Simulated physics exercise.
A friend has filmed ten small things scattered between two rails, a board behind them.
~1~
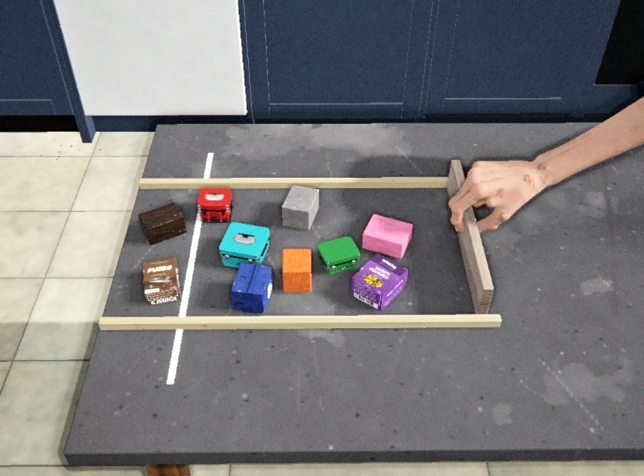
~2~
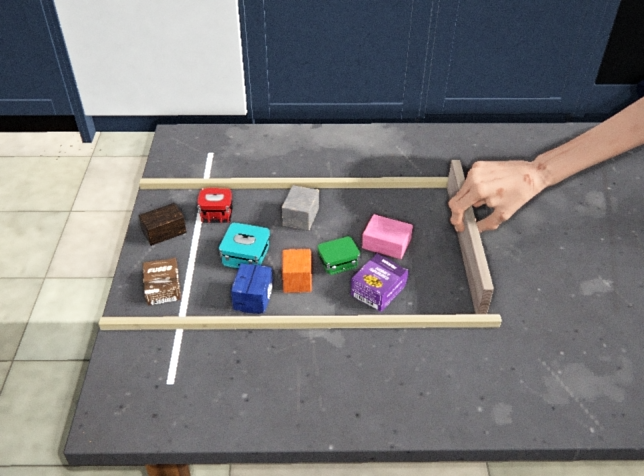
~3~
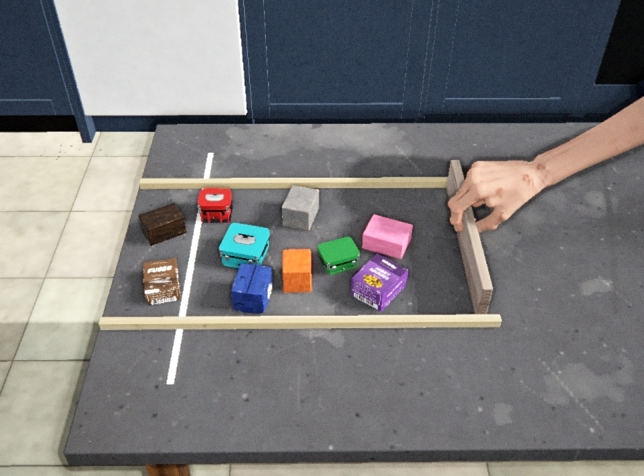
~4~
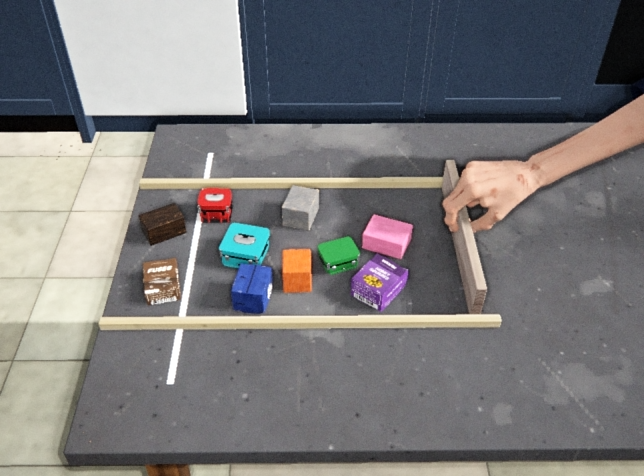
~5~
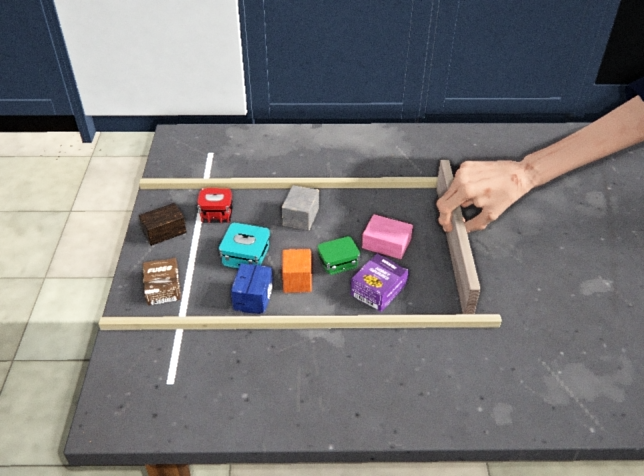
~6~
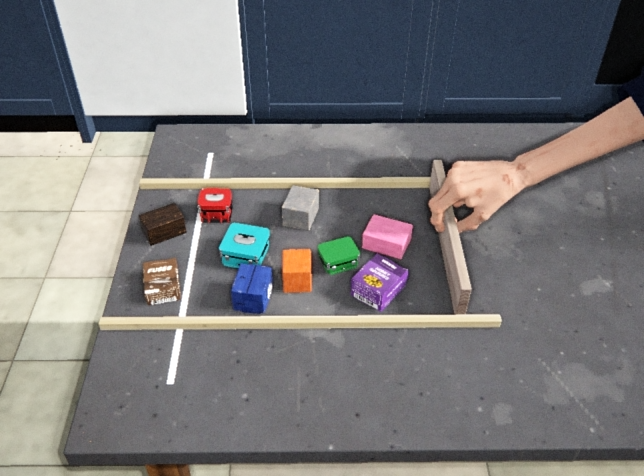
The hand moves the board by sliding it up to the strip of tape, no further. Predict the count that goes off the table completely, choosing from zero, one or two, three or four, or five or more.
Lost one or two.
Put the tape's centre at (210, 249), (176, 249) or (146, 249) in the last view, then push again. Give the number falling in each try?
In order: 1, 4 and 6.
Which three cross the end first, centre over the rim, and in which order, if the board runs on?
Order, earliest first: Brown box, blue box, turquoise case.
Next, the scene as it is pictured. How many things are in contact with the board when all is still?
Counting them up gives 4.
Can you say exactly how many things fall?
Exactly 2.
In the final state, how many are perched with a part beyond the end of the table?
Overhanging: 2.
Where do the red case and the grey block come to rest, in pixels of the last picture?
The red case stops around (158, 200); the grey block around (180, 213).
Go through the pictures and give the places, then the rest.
The first picture shows black block (163, 224); brown box (162, 281); red case (216, 205); board (468, 233); tape (194, 249).
The second picture shows brown box (162, 281); turquoise case (245, 247).
The third picture shows red case (216, 206); orange block (297, 271).
The fourth picture shows black block (163, 224); blue box (252, 289).
The fifth picture shows brown box (162, 281); green case (338, 257).
The sixth picture shows black block (163, 224); brown box (162, 281); red case (216, 206); board (448, 233); tape (194, 249).
Soon after, none off yet; black block at rest near (163, 224); brown box at rest near (162, 281); red case at rest near (216, 206).
In the end, the number that fall off is one or two; gone, blue box and brown box.
